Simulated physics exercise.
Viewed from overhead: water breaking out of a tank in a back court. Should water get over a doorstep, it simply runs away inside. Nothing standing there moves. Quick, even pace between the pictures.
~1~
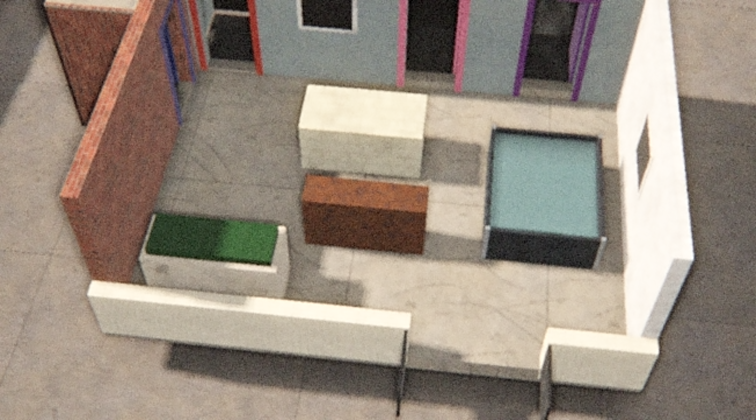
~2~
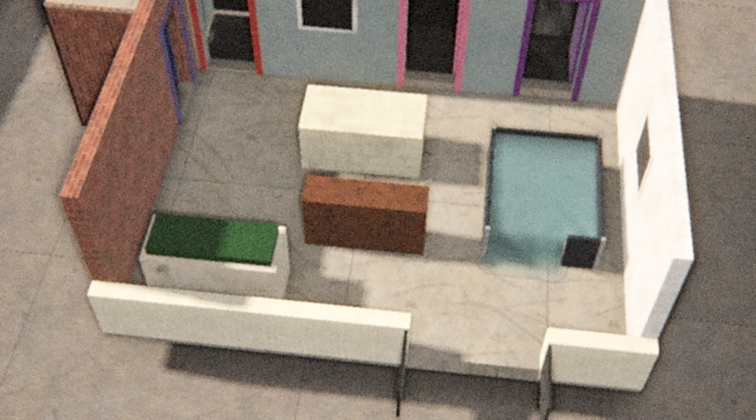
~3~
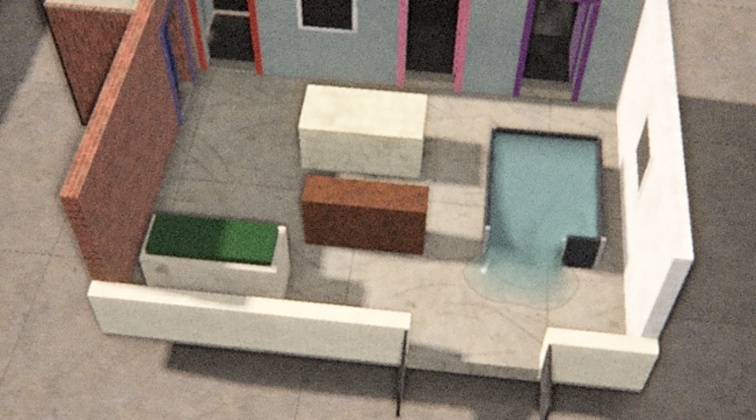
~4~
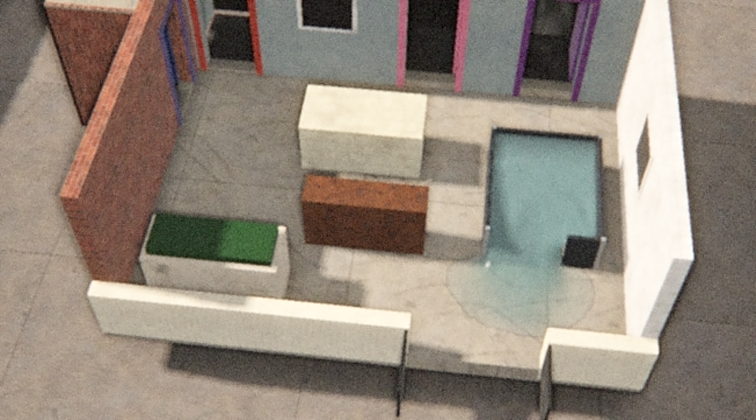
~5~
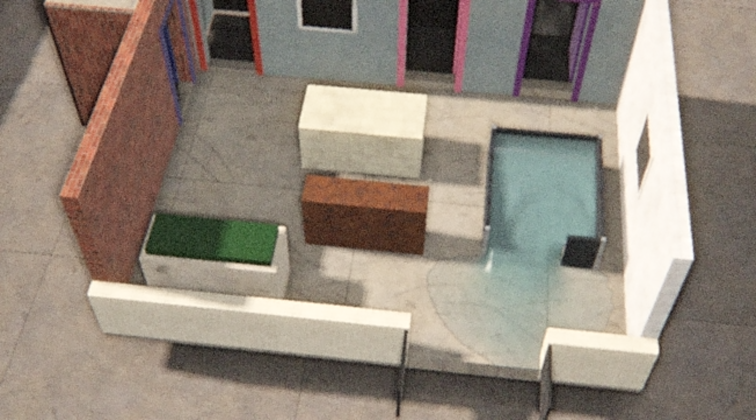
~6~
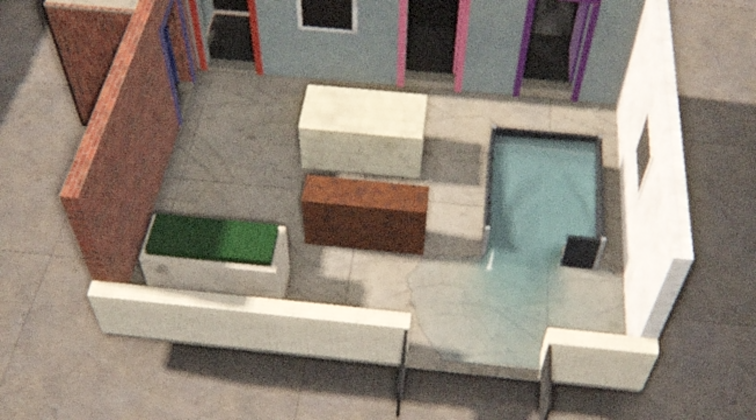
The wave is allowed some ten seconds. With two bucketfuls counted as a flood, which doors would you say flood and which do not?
One by one: Purple door: Within the cap; red door: Within the cap; pink door: Within the cap; blue door: Within the cap.
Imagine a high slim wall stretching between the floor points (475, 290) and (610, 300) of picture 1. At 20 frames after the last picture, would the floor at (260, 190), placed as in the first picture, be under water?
There: Not flooded.
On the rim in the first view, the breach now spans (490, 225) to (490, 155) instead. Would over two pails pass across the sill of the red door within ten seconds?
Result - red door: Beyond the limit.
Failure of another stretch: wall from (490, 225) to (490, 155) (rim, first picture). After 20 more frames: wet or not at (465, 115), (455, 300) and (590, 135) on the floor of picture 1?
Log: Point 1 inundated; point 2 inundated; point 3 unreached.
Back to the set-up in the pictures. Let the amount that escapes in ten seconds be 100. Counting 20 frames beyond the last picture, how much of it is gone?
I'd estimate close to 60 per cent.
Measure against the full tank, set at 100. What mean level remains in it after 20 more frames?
My reading is roughly 30 in a hundred.
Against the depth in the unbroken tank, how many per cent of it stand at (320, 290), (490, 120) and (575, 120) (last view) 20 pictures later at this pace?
Depths of roughly 4, 0 and 0 per cent.
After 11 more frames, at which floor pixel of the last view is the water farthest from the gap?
My guess is roughly (253, 325).
A moment on, water covers 15 % of the floor; the purple door not reached, the red door not reached, the pink door not reached, the blue door not reached.
Next, water covers 20 % of the floor; the purple door not reached, the red door not reached, the pink door not reached, the blue door not reached.
Then, water covers 30 % of the floor; the purple door not reached, the red door not reached, the pink door not reached, the blue door not reached.
Later, water covers 45 % of the floor; the purple door wet at the sill, nothing in, the red door not reached, the pink door not reached, the blue door not reached.
In the end, water covers 60 % of the floor; the purple door wet at the sill, nothing in, the red door not reached, the pink door wet at the sill, nothing in, the blue door wet at the sill, nothing in.
